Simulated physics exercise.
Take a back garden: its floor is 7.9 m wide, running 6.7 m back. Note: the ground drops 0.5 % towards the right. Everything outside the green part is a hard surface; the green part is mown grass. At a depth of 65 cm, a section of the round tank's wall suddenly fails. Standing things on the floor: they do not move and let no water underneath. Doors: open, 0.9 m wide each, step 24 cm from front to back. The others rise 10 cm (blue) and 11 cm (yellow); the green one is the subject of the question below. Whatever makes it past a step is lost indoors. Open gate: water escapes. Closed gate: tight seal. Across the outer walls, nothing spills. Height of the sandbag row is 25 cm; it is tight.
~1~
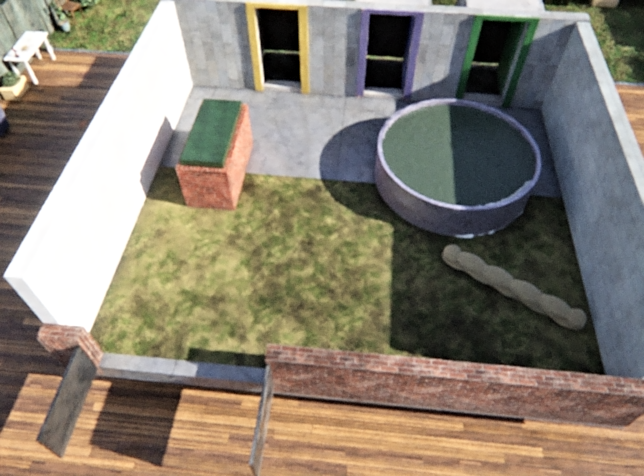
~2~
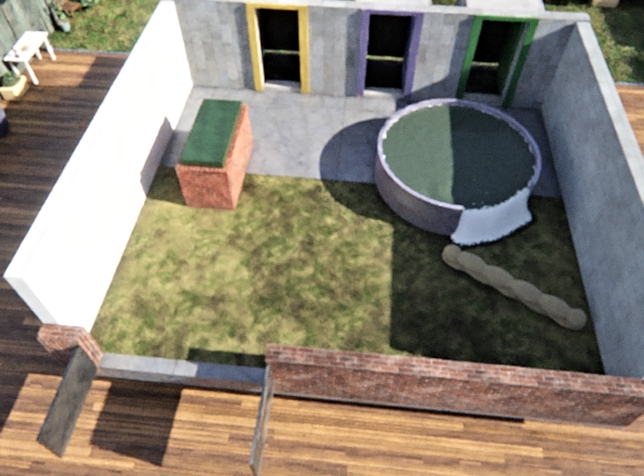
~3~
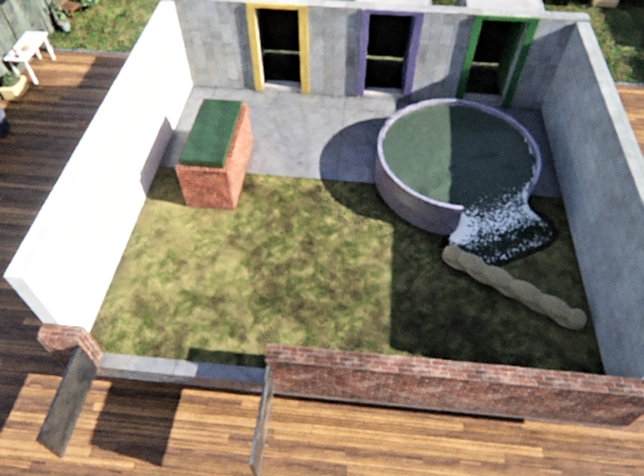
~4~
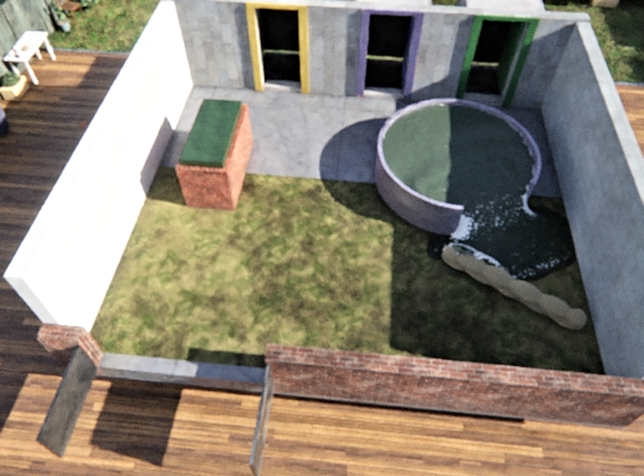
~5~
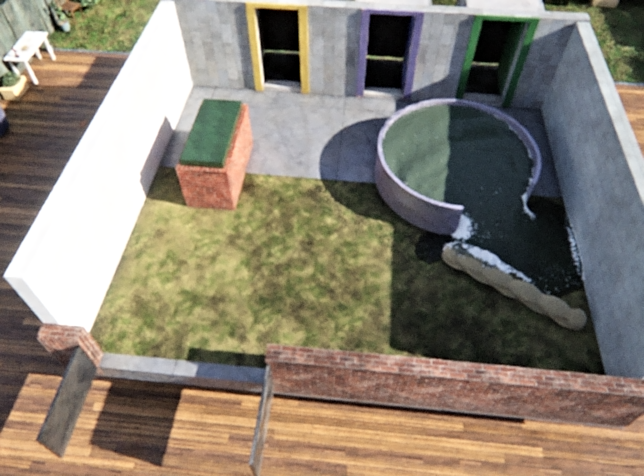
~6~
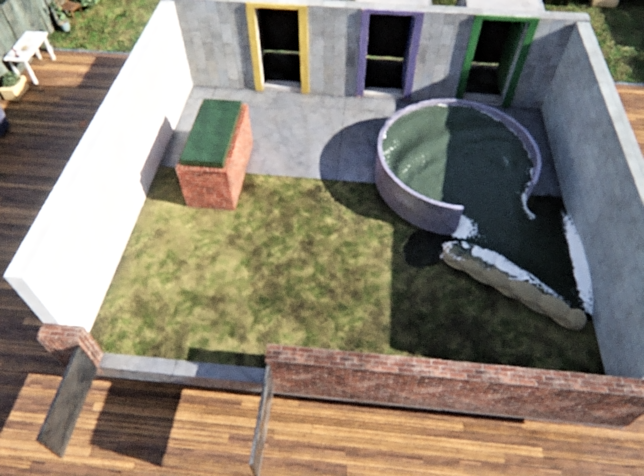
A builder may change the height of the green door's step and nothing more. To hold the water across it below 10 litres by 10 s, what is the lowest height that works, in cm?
Close to 14.5 cm is just enough.
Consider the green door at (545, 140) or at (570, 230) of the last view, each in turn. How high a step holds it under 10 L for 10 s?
Roughly 12.5 cm, then roughly 33 cm.
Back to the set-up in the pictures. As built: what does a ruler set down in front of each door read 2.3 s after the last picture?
In cm - blue: 0, green: 0, yellow: 0.
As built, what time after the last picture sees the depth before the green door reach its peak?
The level tops out near 4.5 seconds.
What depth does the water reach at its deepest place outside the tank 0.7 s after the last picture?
Max depth: Around 59 cm.
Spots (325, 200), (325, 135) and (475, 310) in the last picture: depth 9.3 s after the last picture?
I'd read roughly 5, 5 and 6 cm there.
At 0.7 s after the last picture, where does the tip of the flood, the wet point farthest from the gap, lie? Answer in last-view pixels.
Around (602, 401).
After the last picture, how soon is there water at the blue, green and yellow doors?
It reaches blue at 4.0 s, green at 2.8 s, and yellow at 5.5 s.
Then, 0.7 s after the last picture water covers 15 % of the floor, deepest (59 cm) near (566, 294); it has not reached the green door.
Then, 2.3 s after the last picture water covers 30 % of the floor, deepest (42 cm) near (580, 304); it has not reached the green door.
Then, 9.3 s after the last picture water covers 95 % of the floor, deepest (18 cm) near (557, 302); 10 cm at the green door, 29 litres in over its 12 cm step.
At the green door as built, the water peaked near 17 cm, 4.3 s after the last picture.
Run again over the same 10 s with other heights there, 29 litres in over 12 cm, 4 litres over 16.5 cm. The limit of 10 litres is kept from about 14.5 cm up.
